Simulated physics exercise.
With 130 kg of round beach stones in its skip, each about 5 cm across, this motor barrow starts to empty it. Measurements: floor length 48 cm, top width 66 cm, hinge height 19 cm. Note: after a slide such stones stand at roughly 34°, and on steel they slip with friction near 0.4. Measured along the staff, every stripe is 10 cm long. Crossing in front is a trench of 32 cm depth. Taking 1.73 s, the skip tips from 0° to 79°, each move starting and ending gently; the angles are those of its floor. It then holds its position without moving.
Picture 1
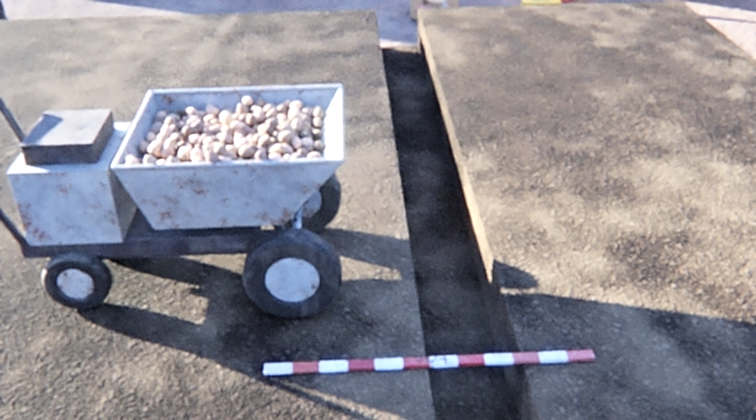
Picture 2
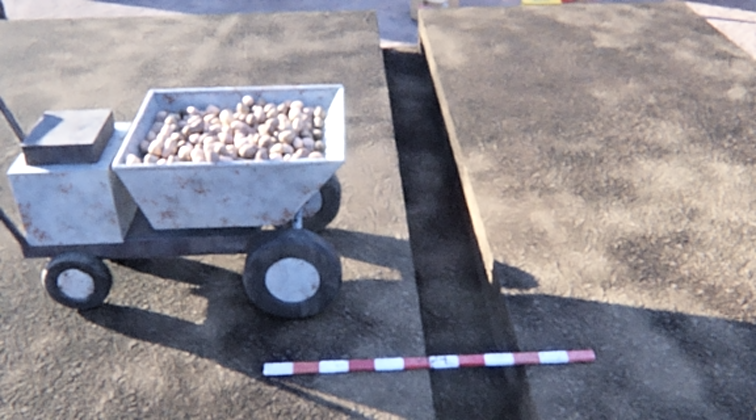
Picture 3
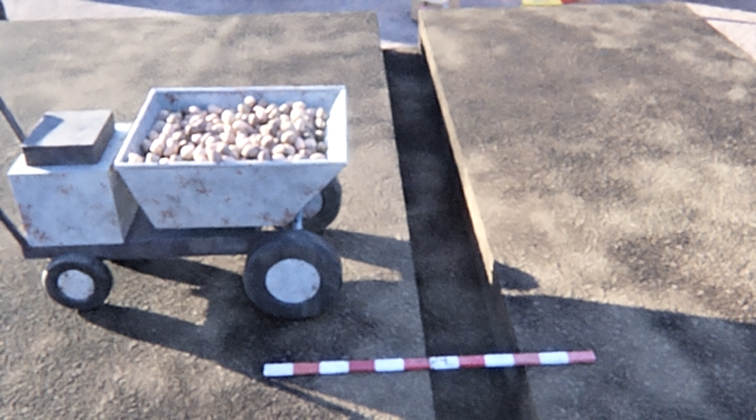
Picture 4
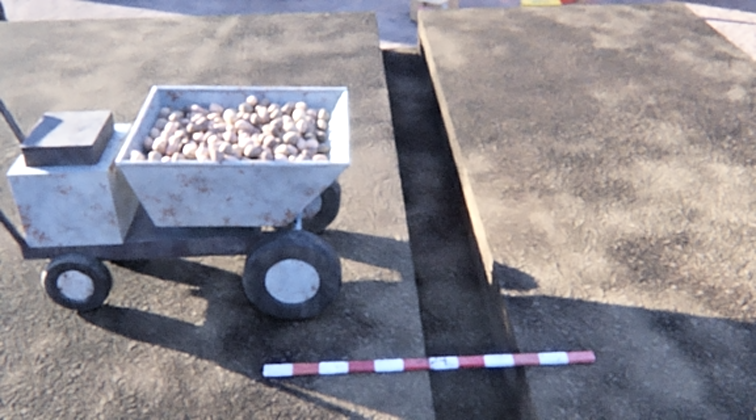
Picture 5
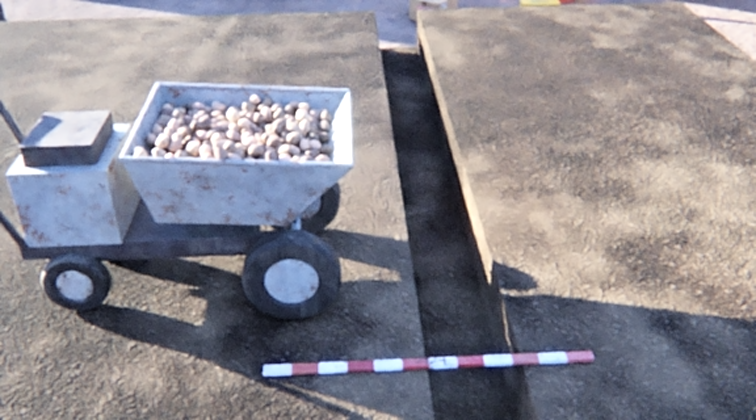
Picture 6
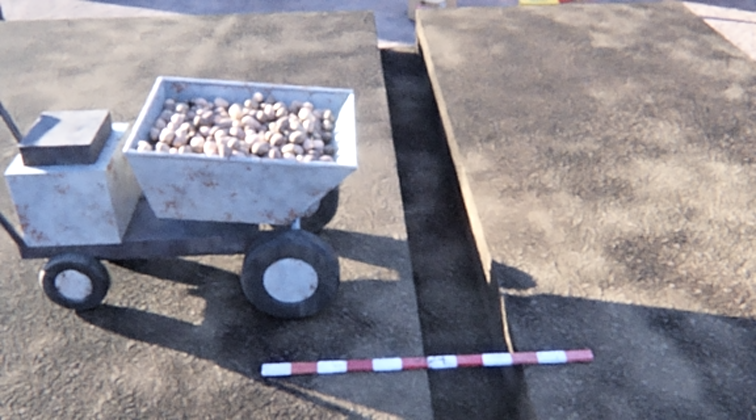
On dark, gritty ground in low sunlight, seen from above and to one side, a narrow trench runs beside a raised slab on the right. A grey motor barrow with black wheels stands at left, its skip heaped with pale rounded stones, and a red-and-white staff lies across the foreground. The skip slowly tilts slightly to the right, its back end lifting, while the barrow stays put.
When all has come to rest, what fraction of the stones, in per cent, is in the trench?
At the end about 95 per cent of the stones are there.
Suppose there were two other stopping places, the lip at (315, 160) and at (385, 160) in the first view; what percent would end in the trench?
From the first place around 100 per cent, from the other around 55.
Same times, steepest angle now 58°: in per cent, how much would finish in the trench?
Roughly 80%.
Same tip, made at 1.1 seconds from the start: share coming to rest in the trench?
Around 90 per cent would end in the trench.
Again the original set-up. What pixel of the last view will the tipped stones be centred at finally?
Roughly (455, 304), I'd say.
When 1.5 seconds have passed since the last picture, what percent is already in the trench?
Around 75 per cent of it, at that instant.
Then, 1.0 s after the last picture the floor is at 67°, 92 % in the skip, 8 % in the trench; the foremost stones are at (475, 278).
Then, 1.5 s after the last picture the floor is at 79°, 18 % in the skip, 77 % in the trench, 5 % past the trench; the foremost stones are at (588, 264).
Then, 1.9 s after the last picture the floor is at 79°, 1 % in the skip, 93 % in the trench, 5 % past the trench; the foremost stones are at (631, 273).
Then, 3.8 s after the last picture the floor is at 79°, 0 % in the skip, 95 % in the trench, 5 % past the trench; the foremost stones are at (631, 259).
